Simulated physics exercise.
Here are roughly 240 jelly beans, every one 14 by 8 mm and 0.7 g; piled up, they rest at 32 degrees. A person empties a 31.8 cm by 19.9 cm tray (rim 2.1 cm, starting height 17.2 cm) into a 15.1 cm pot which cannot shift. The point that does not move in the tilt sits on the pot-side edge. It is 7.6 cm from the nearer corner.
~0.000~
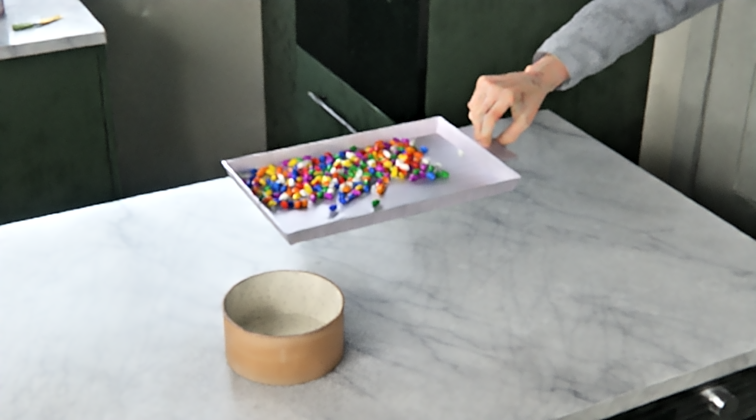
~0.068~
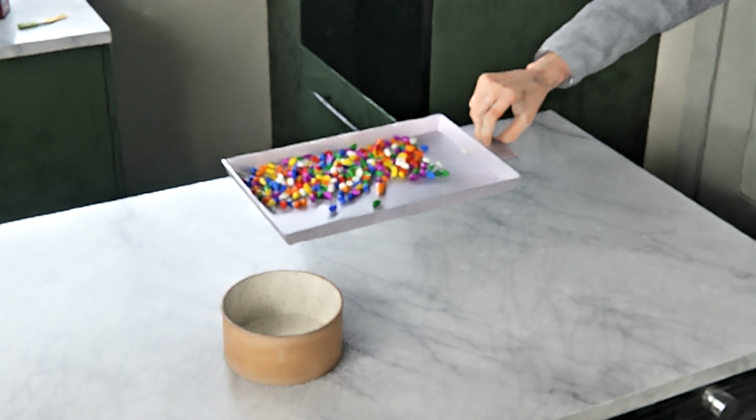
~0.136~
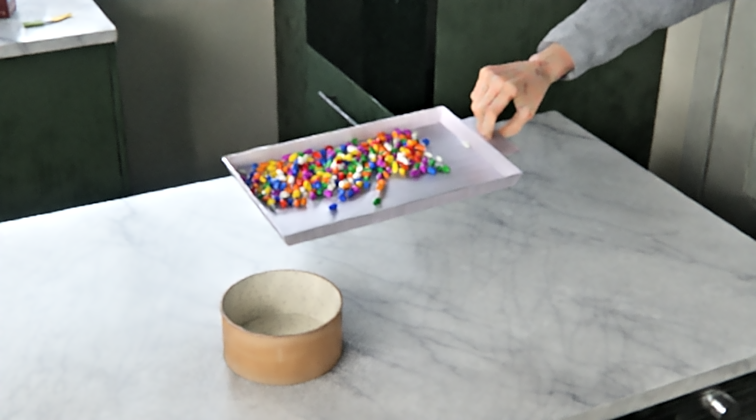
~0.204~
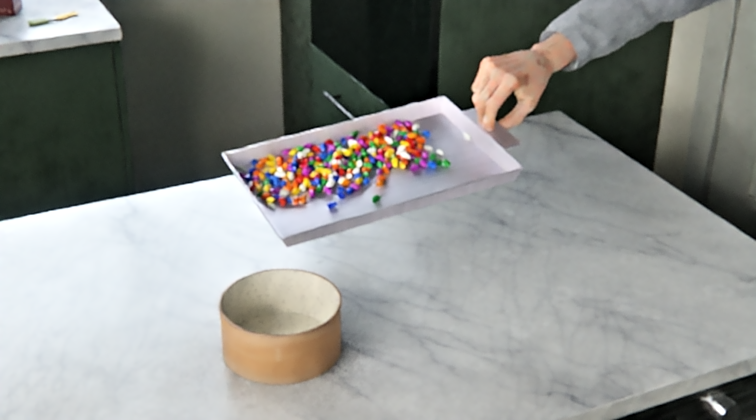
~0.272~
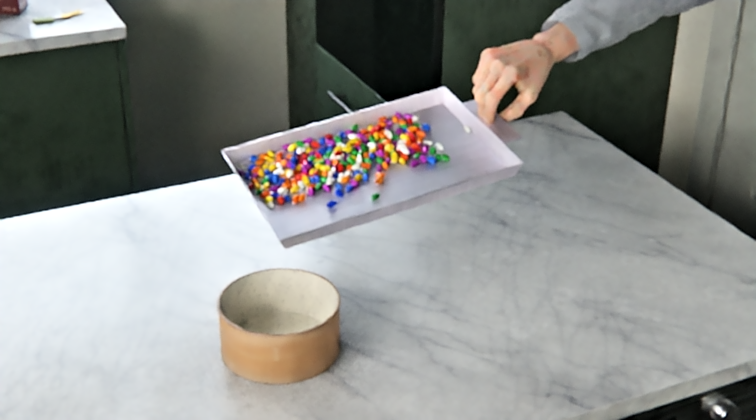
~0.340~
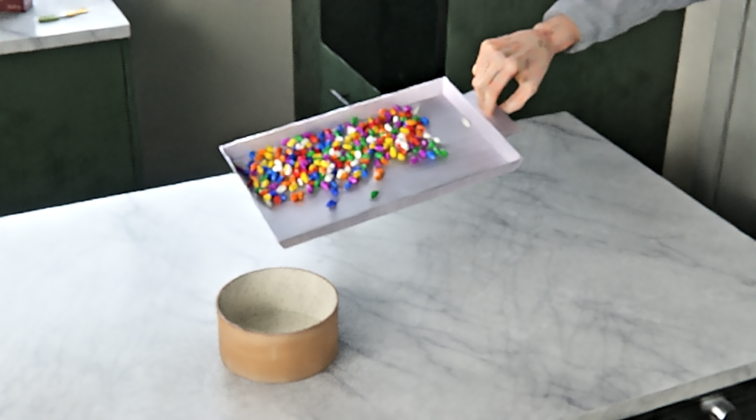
In a kitchen with dark green cabinets, a hand holds the right end of a pale tray of colourful jelly beans above a marble counter, near a round tan pot. The hand slowly raises that end, slanting the tray slightly down to the left, while the beans stay clustered in place.
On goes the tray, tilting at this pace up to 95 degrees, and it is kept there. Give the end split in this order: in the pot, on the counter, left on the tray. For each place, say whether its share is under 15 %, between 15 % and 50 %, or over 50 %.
Pot: More than half, counter: Little, left on the tray: Little.
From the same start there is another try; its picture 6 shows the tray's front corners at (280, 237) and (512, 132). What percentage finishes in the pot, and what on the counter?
You'd end with pot at 95 and counter at 5.
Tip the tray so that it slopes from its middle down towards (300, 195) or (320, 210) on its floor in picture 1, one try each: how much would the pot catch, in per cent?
That would be close to 20 per cent and then close to 85 per cent.
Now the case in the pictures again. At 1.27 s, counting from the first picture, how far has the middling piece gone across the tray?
It has moved some 12 cm from its start.
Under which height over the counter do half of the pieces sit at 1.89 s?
Roughly 14 centimetres, give or take.
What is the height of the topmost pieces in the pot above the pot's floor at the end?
About 3.0 centimetres.
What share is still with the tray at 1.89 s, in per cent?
55%, roughly.
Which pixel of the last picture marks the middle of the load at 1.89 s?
Load centre est.: (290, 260) px.
After 1.27 s, tilt 50 degrees; the tray holds 95 %, the pot 0 %.
After 1.89 s, tilt 76 degrees; the tray holds 55 %, the pot 30 %.
Then, at 2.56 s, tilt 95 degrees; the tray holds 0 %, the pot 95 %.
In the end, at 3.0 s, pot 95 %, counter 5 %, tray 0 %.
